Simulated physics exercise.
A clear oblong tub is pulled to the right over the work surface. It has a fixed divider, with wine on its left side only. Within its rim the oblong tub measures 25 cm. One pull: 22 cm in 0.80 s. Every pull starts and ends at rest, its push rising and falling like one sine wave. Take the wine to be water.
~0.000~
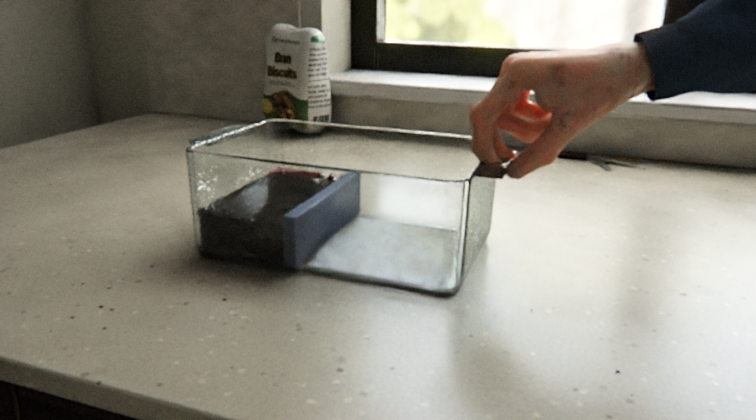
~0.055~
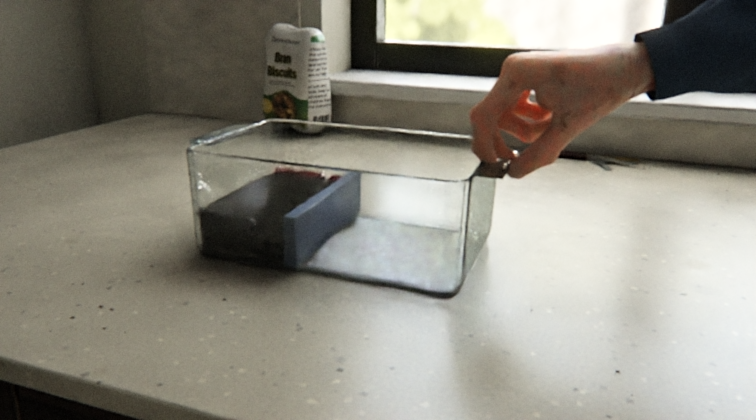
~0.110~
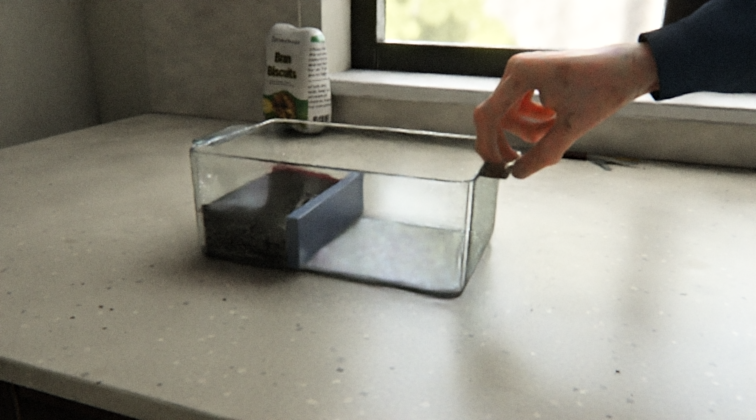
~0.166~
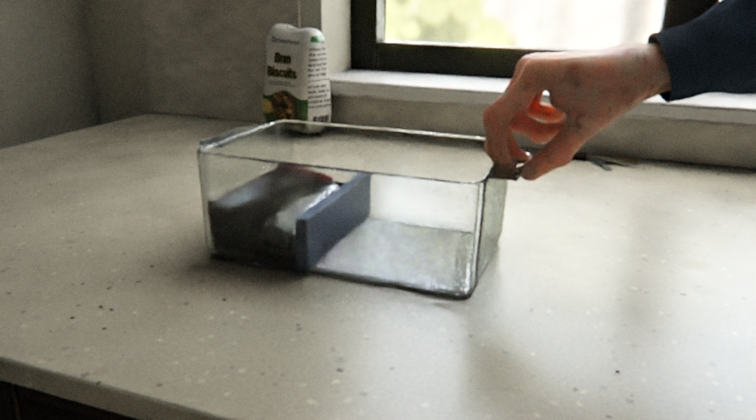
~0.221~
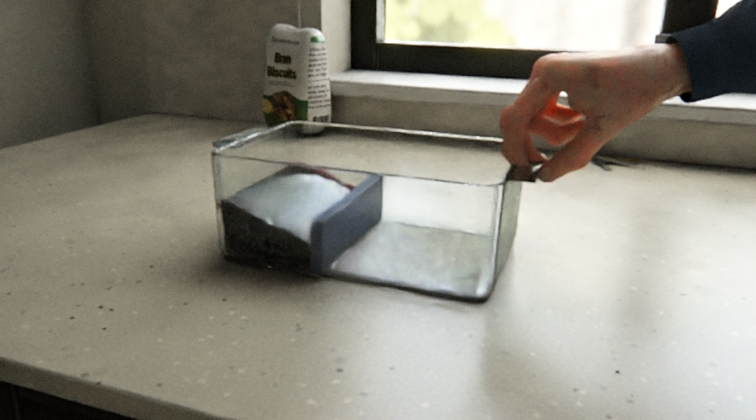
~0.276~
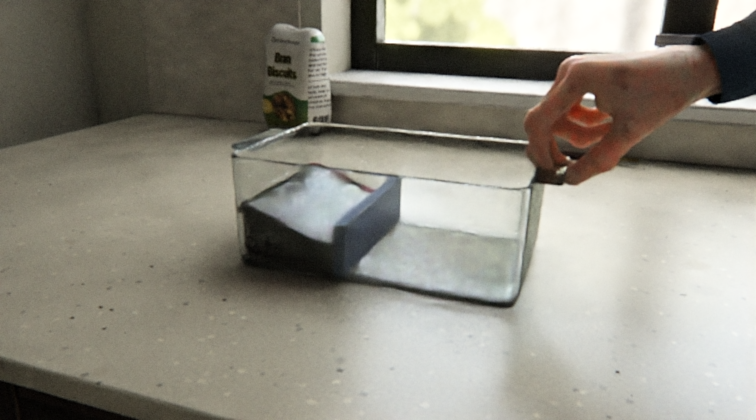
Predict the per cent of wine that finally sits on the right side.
My estimate is 3 per cent.
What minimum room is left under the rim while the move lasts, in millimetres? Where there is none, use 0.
Gap to rim at peak: Around 45 mm.
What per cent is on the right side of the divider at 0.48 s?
0 %.
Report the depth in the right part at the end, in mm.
0 mm or so.
By 0.48 s it has gone 15 cm; 0 per cent is on the right side and 0 is out of the oblong tub.
By 0.68 s it has gone 22 cm; 2 per cent is on the right side and 0 is out of the oblong tub.
By 0.89 s it has gone 22 cm; 3 per cent is on the right side and 0 is out of the oblong tub.
By 1.09 s it has gone 22 cm; 3 per cent is on the right side and 0 is out of the oblong tub.
At rest 3 per cent is on the right side and 0 is out of the oblong tub.
